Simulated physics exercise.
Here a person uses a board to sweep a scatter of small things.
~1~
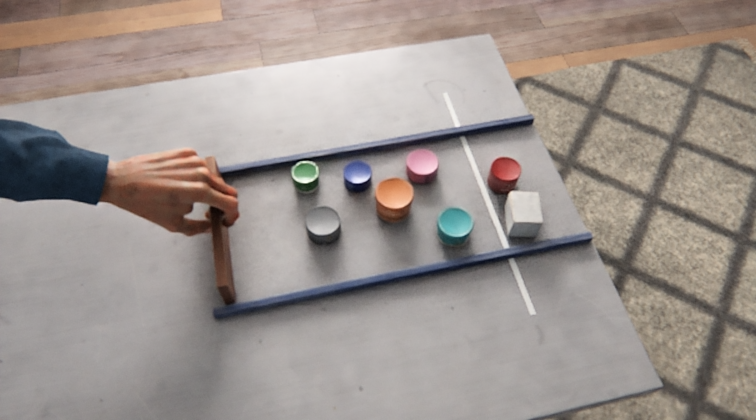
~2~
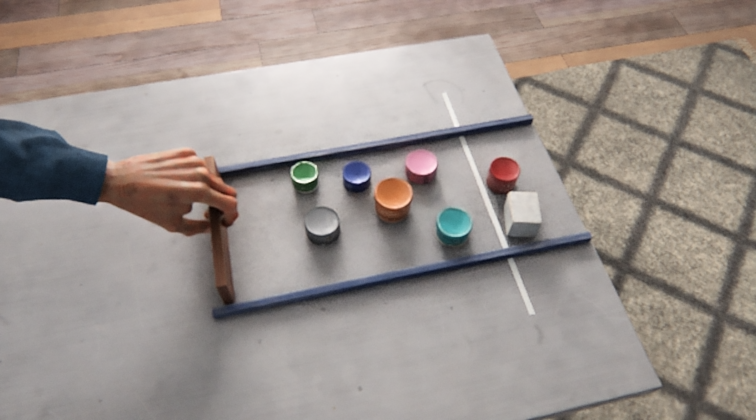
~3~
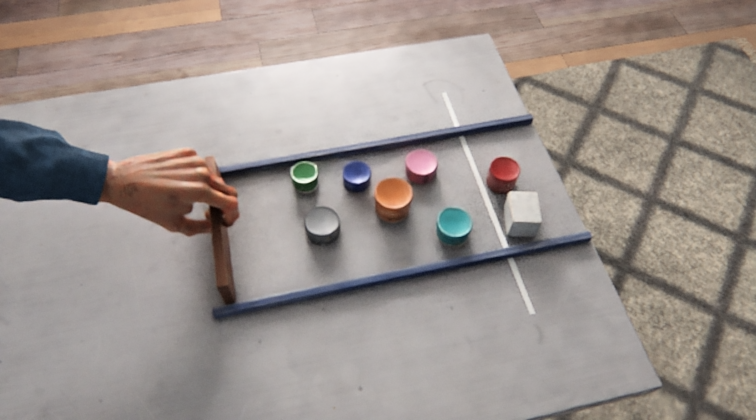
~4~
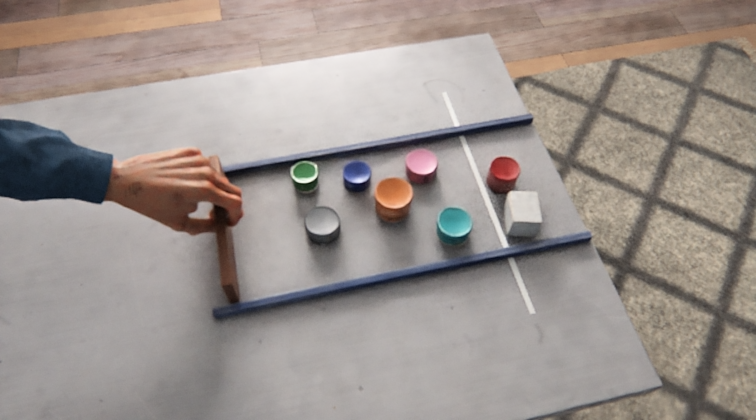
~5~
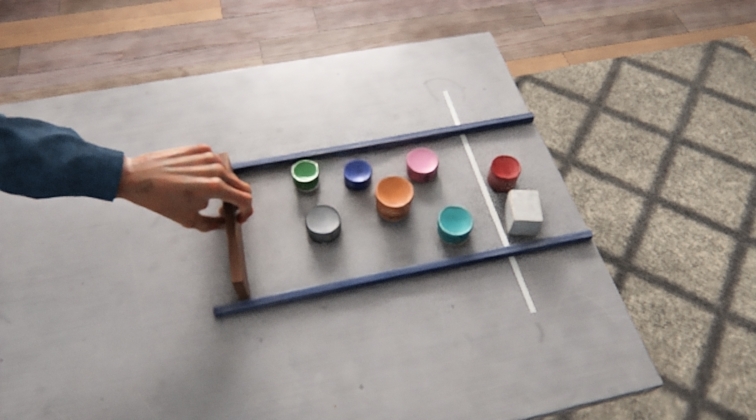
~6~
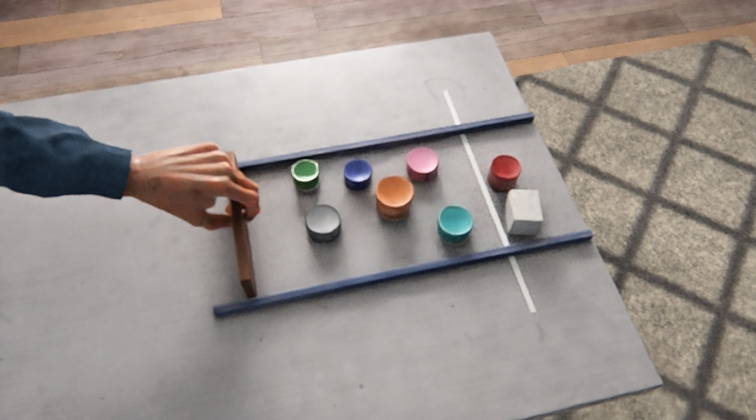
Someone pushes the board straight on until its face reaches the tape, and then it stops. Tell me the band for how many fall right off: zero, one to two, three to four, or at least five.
Once the push stops, every one will still be on the table.
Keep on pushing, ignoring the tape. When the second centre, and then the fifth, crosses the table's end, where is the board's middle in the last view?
I'd put the first at about (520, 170) and the next at about (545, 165).
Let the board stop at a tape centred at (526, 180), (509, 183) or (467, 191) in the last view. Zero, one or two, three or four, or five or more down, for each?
So in that order I'd say three or four; either one or two; none at all.
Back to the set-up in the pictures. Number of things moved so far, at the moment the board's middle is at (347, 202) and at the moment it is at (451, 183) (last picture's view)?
That gives 4 for the first and 7 for the second.
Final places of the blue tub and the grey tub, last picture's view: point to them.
Final positions - blue tub around (489, 160), grey tub around (506, 195).
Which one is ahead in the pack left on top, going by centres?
Foremost: The red tub.
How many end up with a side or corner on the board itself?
4.
A little later, none off yet; white block at rest near (523, 212); red tub at rest near (504, 174); turquoise tin at rest near (454, 225).
When it is over, the number that fall off is zero.
